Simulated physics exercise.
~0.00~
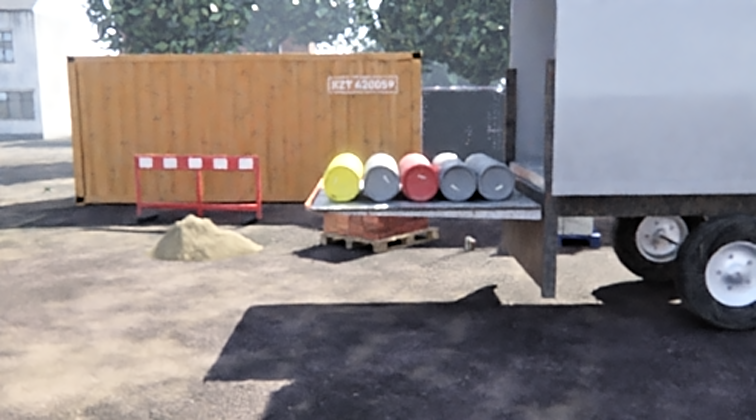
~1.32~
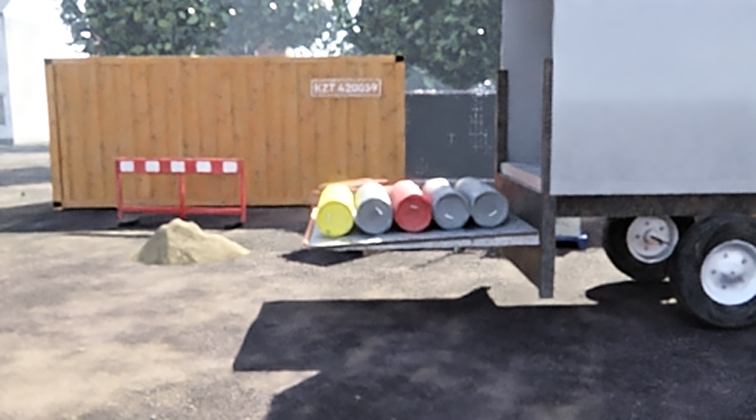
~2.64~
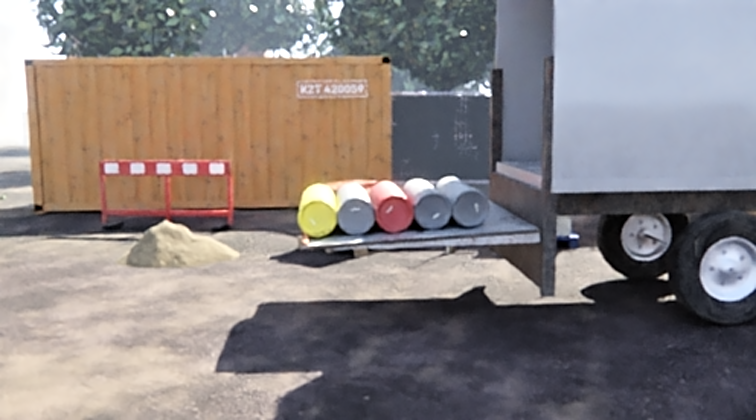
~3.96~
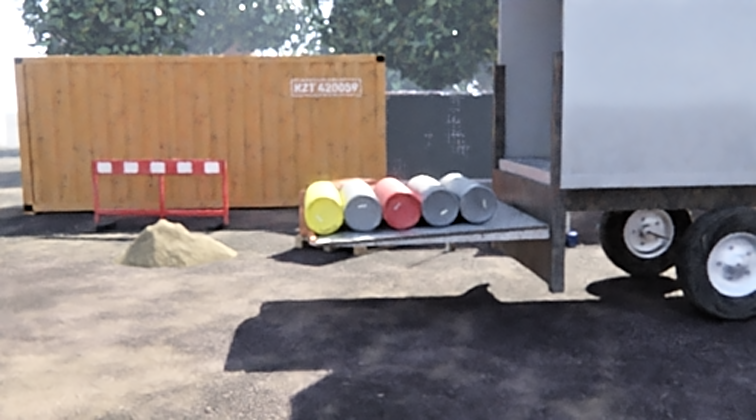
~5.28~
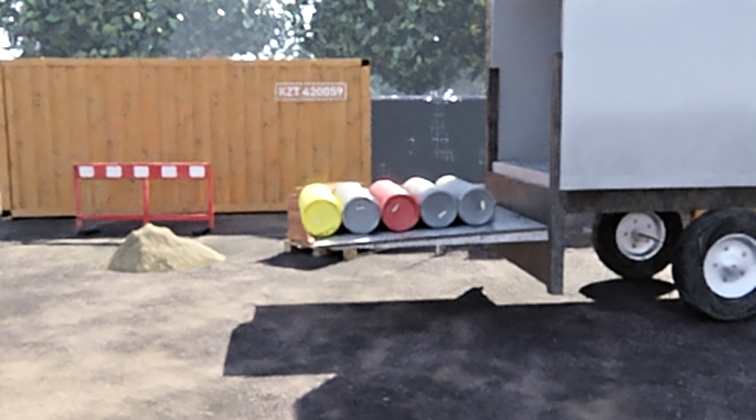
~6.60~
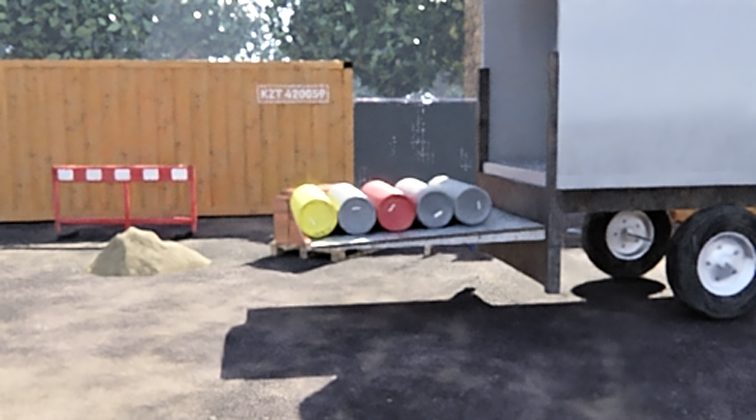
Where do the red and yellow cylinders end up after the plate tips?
Both end up still on the tail-lift plate. The yellow one rests near the left edge, and the red one is held back in the middle of the row.
